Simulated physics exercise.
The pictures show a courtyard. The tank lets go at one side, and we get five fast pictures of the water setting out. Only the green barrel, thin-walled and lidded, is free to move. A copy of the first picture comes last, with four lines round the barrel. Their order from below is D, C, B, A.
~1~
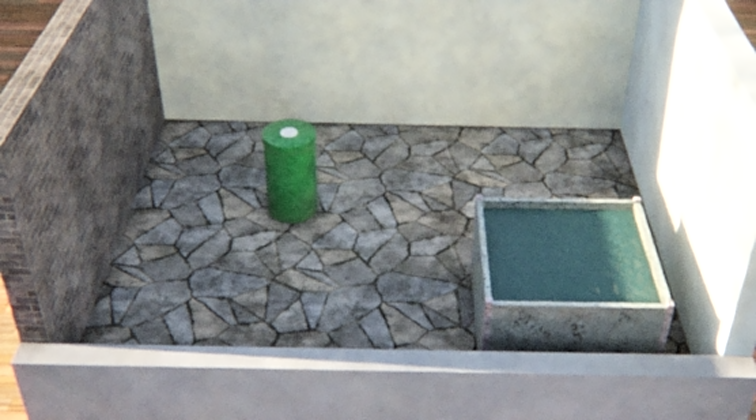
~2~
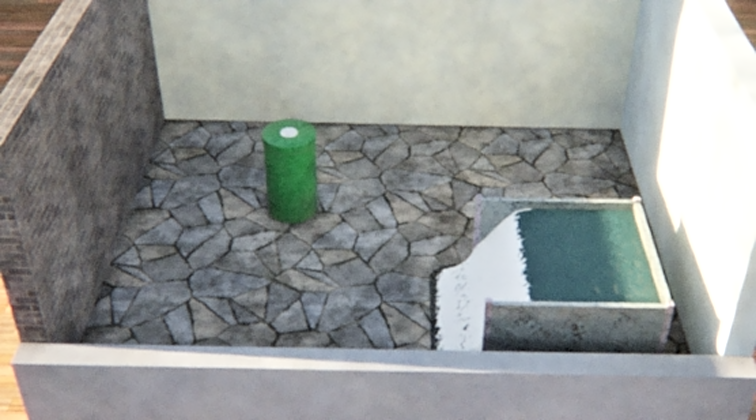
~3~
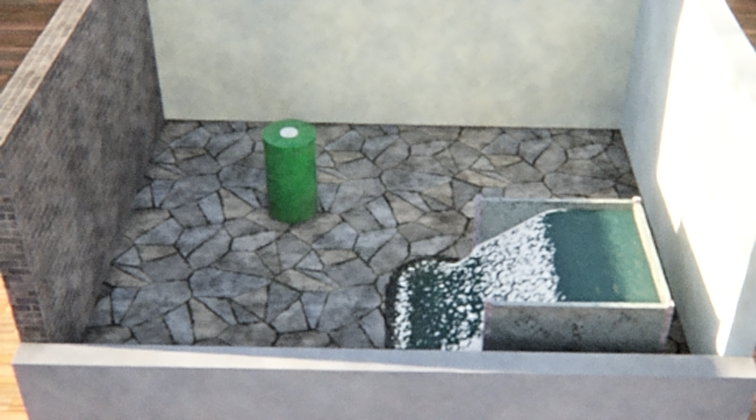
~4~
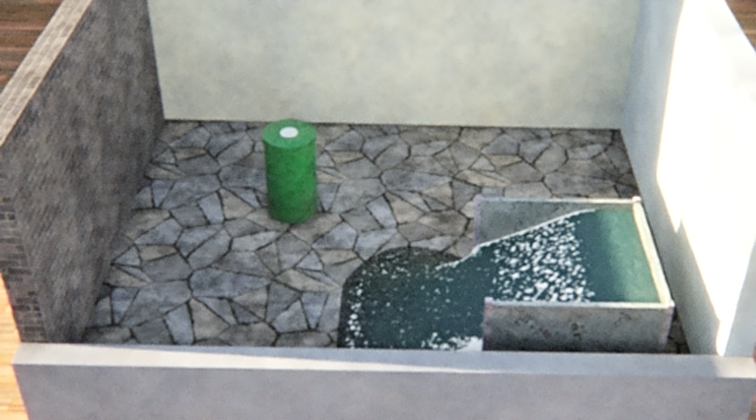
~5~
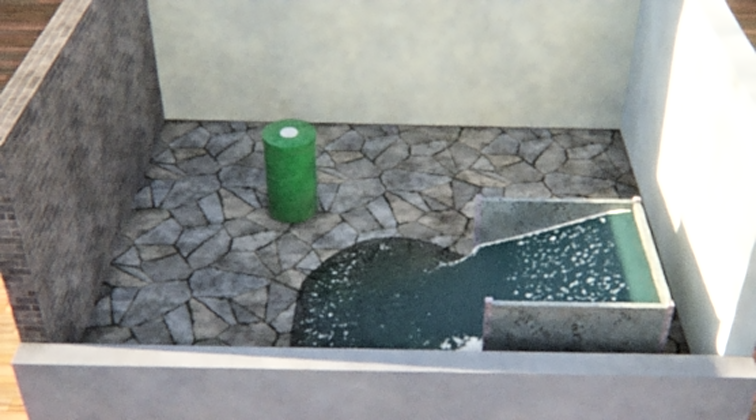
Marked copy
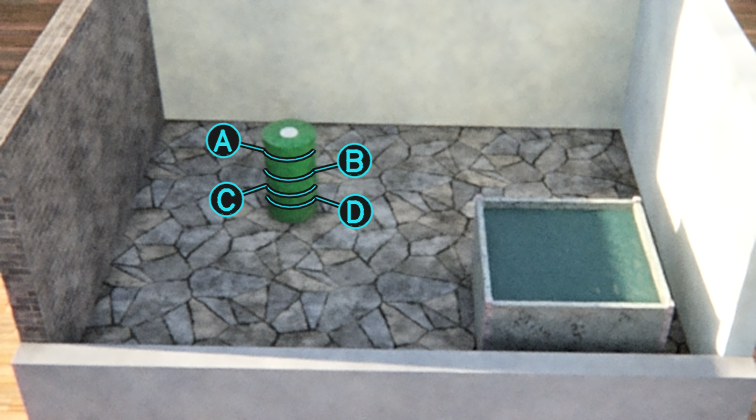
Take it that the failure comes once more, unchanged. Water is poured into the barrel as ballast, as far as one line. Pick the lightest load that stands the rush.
D is the one.
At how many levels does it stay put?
All four.
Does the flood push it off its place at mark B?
No.
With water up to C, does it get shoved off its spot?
No, not at all.
On the marked copy, A at (286, 160); B at (288, 180); C at (289, 195); D at (289, 207); from the bottom up D, C, B, A.
Choosing A, it does not move.
Choosing B, it does not move.
Choosing C, it does not move.
Choosing D, it does not move.
